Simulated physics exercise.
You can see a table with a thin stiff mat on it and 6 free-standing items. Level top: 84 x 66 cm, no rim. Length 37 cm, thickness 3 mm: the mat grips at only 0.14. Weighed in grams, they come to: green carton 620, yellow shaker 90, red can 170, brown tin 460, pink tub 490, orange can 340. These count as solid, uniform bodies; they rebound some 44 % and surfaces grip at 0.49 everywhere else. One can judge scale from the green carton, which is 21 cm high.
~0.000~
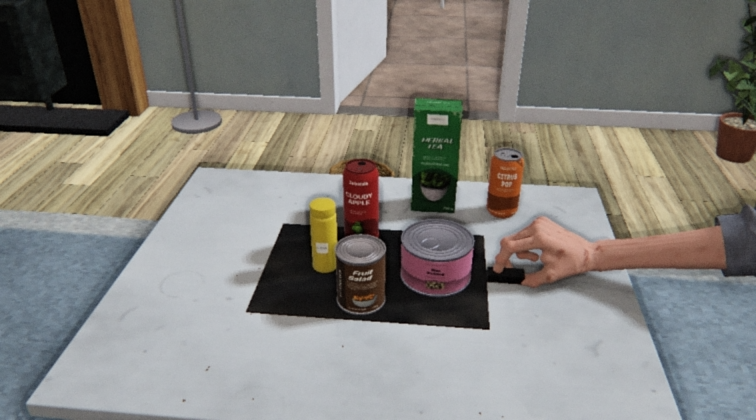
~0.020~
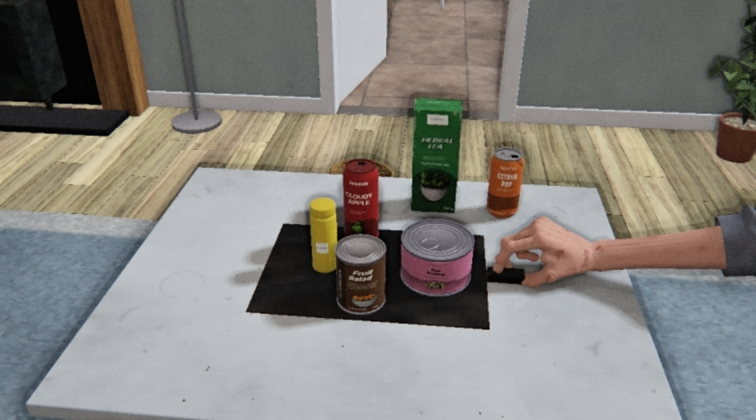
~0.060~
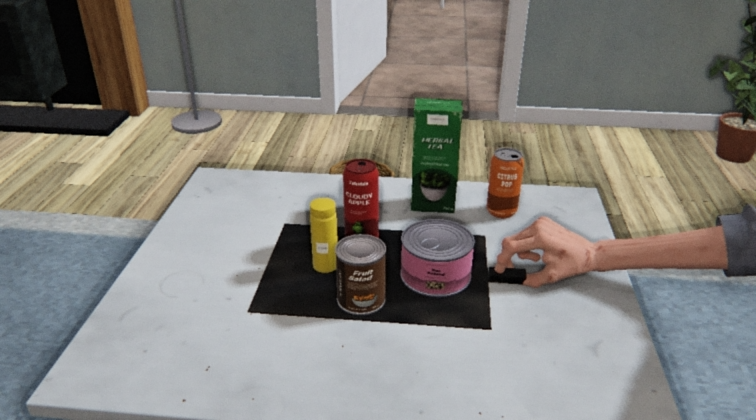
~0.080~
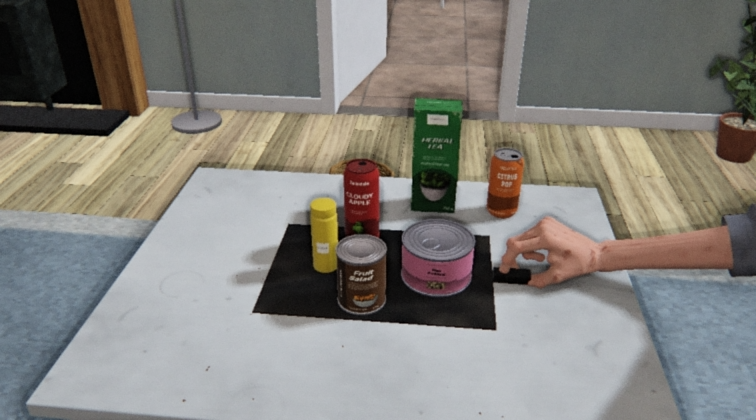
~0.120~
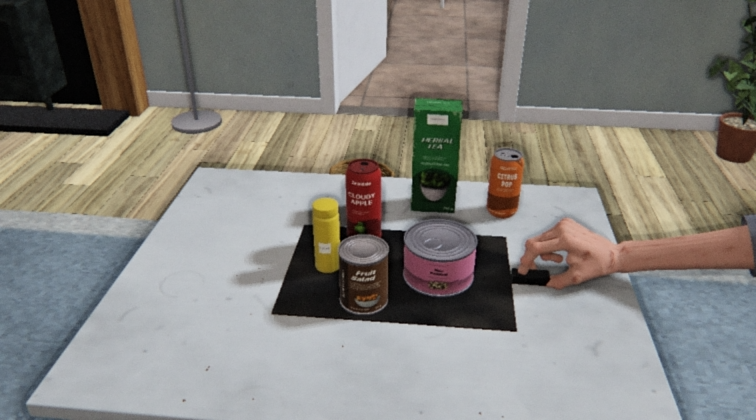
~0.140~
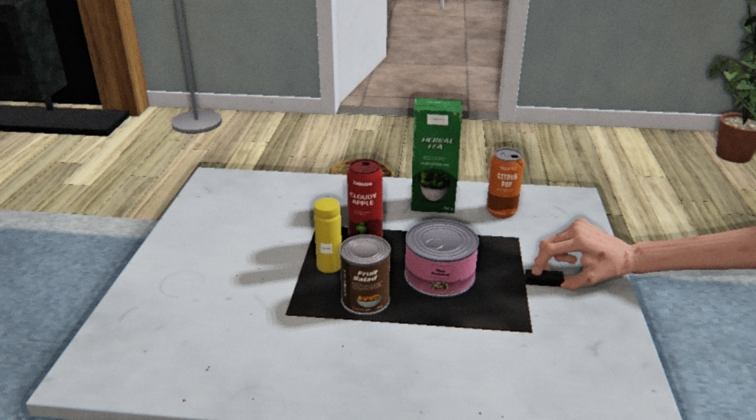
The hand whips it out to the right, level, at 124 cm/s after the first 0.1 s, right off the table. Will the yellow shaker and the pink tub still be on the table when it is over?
Yellow shaker: Yes, pink tub: Yes.
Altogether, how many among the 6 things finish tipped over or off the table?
I count 0.
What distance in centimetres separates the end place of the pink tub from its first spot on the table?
14 cm.
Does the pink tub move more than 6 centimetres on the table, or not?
The pink tub moves off its spot.
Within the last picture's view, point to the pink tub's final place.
Around (524, 264).
Around 0.24 s, mat out by 19 cm; yellow shaker shifted 3 cm near (340, 238); pink tub shifted 3 cm near (454, 258); red can shifted 3 cm.
Around 0.44 s, mat out by 43 cm; pink tub shifted 11 cm near (505, 262); yellow shaker at 3° to upright near (343, 237); red can at 4° to upright.
Around 0.64 s, mat out by 68 cm; pink tub shifted 14 cm near (525, 264); yellow shaker shifted 3 cm near (342, 238); red can shifted 5 cm.
Finally (1.3 s), not toppled but over 6 cm from the start, pink tub; the other 5 still in place (within 6 cm). Final places as that camera would see them, yellow shaker near (341, 238), pink tub near (525, 264).
